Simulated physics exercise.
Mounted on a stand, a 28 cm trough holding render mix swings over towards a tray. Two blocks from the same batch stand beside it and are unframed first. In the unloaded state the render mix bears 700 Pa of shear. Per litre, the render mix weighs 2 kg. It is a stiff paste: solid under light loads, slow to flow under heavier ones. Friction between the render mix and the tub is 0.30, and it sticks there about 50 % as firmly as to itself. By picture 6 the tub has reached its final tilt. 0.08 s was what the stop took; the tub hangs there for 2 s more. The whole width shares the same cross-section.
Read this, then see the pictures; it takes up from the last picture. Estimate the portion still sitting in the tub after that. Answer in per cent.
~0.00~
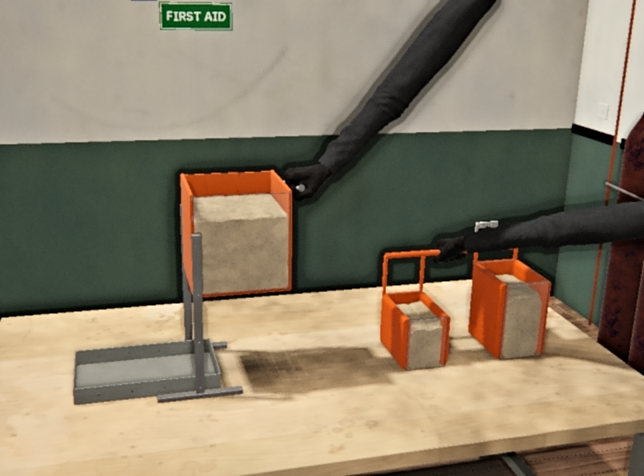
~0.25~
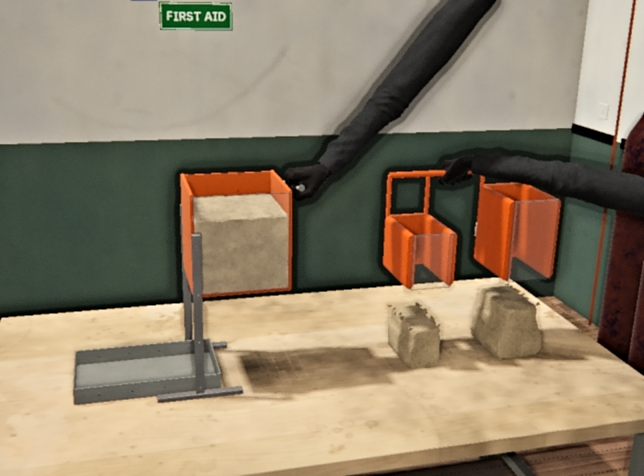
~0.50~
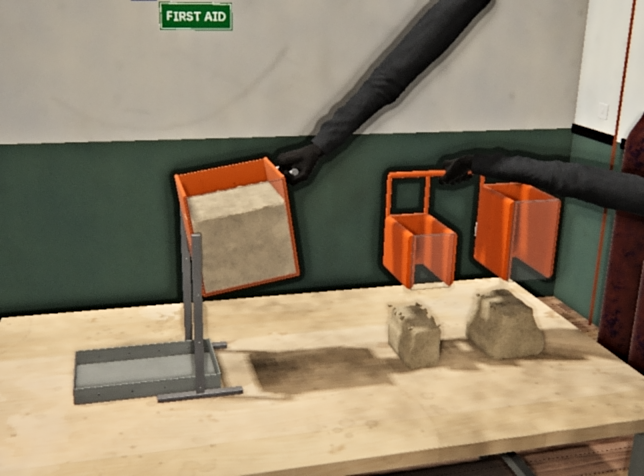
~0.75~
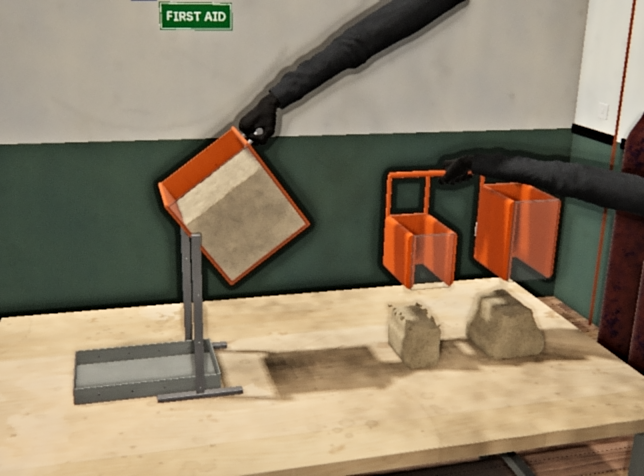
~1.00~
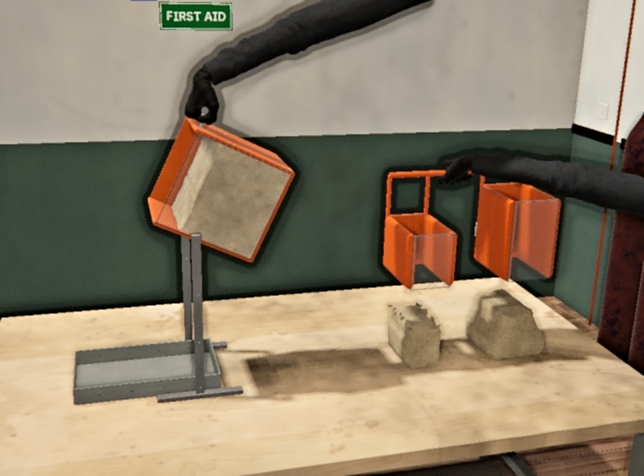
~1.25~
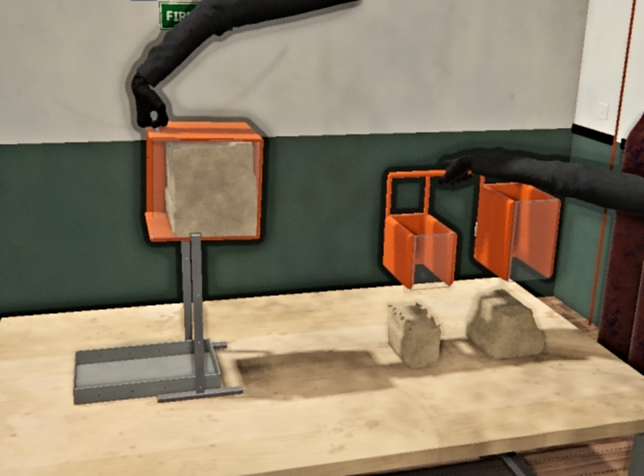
The portion still in the tub is near 70 %.
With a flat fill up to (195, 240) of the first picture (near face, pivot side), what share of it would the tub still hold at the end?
In that case, around 90 percent.
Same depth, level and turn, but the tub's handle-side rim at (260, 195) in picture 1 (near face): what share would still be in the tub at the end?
Some 100 percent would still be in the tub at the end.
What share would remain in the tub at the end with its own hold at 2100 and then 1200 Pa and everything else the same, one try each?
The two runs give near 100 % and near 100 % respectively.
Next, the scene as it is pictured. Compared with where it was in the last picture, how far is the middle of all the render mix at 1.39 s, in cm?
Something like 4 cm, give or take.
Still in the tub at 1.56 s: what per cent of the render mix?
Some 85 per cent.
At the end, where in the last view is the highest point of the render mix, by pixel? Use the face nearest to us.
On the near face, the top ends up close to (194, 182).
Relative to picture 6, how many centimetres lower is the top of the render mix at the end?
Roughly 10 cm.
After 1.39 s, the tub is at 88 degrees and holds 100 %.
After 1.56 s, the tub is at 88 degrees and holds 83 %.
After 1.73 s, the tub is at 88 degrees and holds 73 %.
After 1.90 s, the tub is at 88 degrees and holds 70 %.
After 3.25 s, at the end, the tub is at 88 degrees and holds 70 %.
